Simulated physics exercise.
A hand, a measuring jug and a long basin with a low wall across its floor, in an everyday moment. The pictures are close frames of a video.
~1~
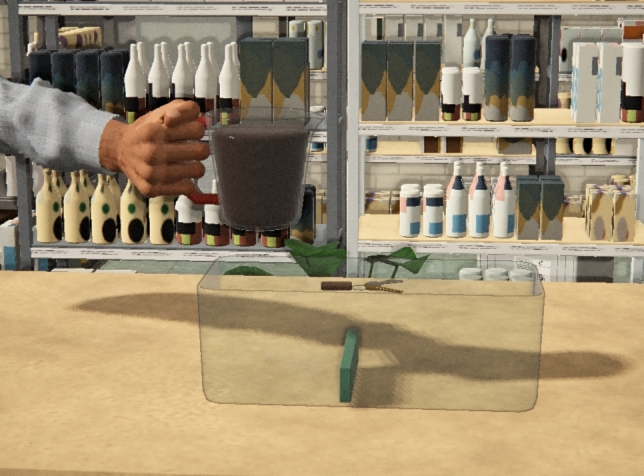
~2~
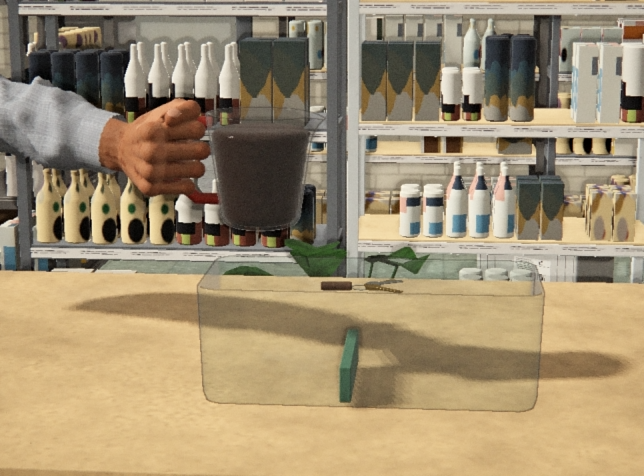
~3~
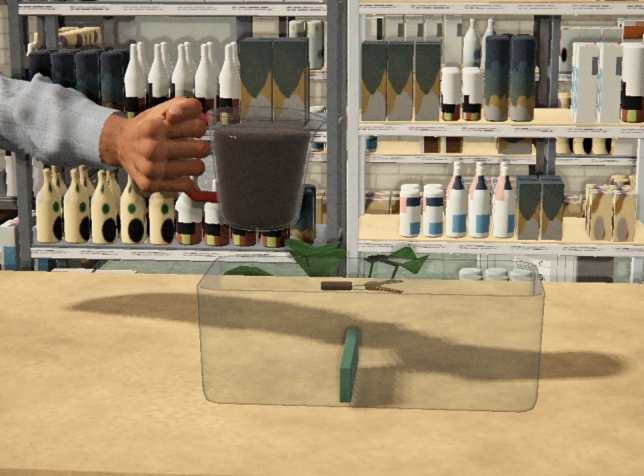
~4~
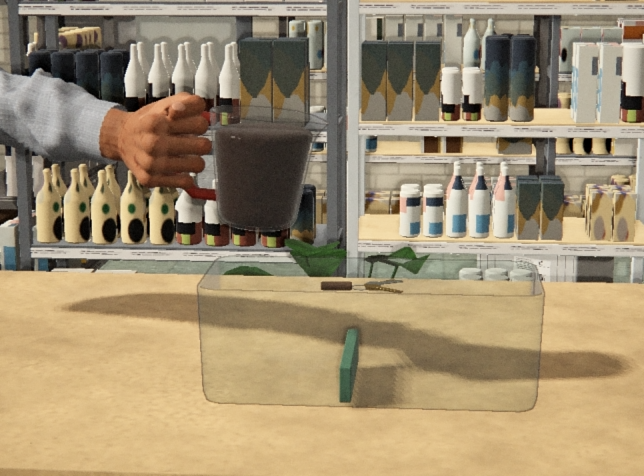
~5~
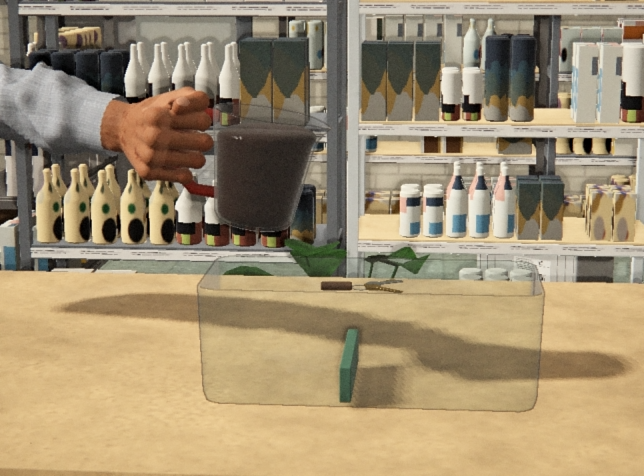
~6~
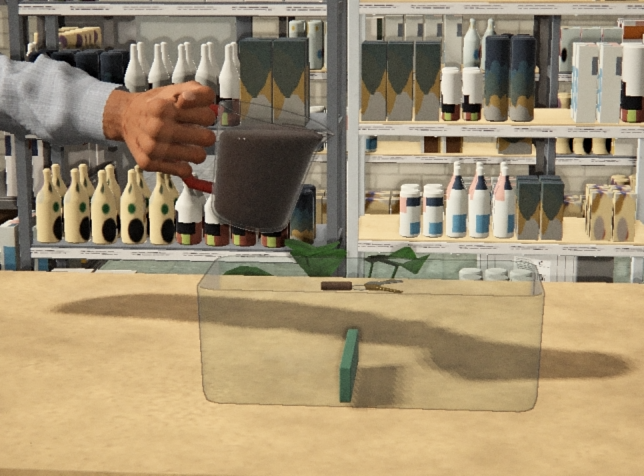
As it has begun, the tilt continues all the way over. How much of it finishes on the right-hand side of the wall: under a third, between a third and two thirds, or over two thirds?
Over two thirds.
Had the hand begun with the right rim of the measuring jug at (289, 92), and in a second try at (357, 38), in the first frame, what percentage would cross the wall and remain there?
In turn 60 % and 85 %.
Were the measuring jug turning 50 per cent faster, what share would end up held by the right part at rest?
It comes to around 75 per cent.
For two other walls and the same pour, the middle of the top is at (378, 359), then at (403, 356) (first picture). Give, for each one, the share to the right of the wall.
The first position gives around 60 percent, the second around 25 percent.
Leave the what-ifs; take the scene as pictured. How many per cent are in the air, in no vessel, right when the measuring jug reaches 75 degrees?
Estimate: Some 20 per cent.
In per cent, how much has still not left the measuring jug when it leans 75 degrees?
Roughly 65 %.
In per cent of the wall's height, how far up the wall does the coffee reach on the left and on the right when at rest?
Left side: Approx. 10 %; right side: Approx. 50 %.
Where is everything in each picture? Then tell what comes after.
In the first picture, it leans 0°; its right rim is at (325, 116); the coffee meets the walls at (213, 130) and (311, 131); the long basin's rim runs from (208, 274) to (539, 280); the wall's top is at (350, 349).
In the second picture, it leans 1°; its right rim is at (325, 117); the coffee meets the walls at (213, 129) and (312, 130).
In the third picture, it leans 2°; its right rim is at (327, 119); the coffee meets the walls at (215, 129) and (312, 132).
In the fourth picture, it leans 5°; its right rim is at (329, 122); the coffee meets the walls at (217, 129) and (314, 132).
In the fifth picture, it leans 9°; its right rim is at (332, 127); the coffee meets the walls at (218, 129) and (318, 133).
In the sixth picture, it leans 14°; its right rim is at (335, 133); the coffee meets the walls at (222, 131) and (324, 134).
A moment on, the measuring jug is tipped on its side and 66 per cent is still to pour, 0 is left of the wall and 15 right of it.
Next, the measuring jug is tipped right over and 7 per cent is still to pour, 8 is left of the wall and 80 right of it.
Then the measuring jug is tipped right over and 0 per cent is still to pour, 14 is left of the wall and 85 right of it.
Later the measuring jug is tipped right over and 0 per cent is still to pour, 15 is left of the wall and 84 right of it.
In the end 15 per cent lies left of the wall, 84 right of it and 1 outside.
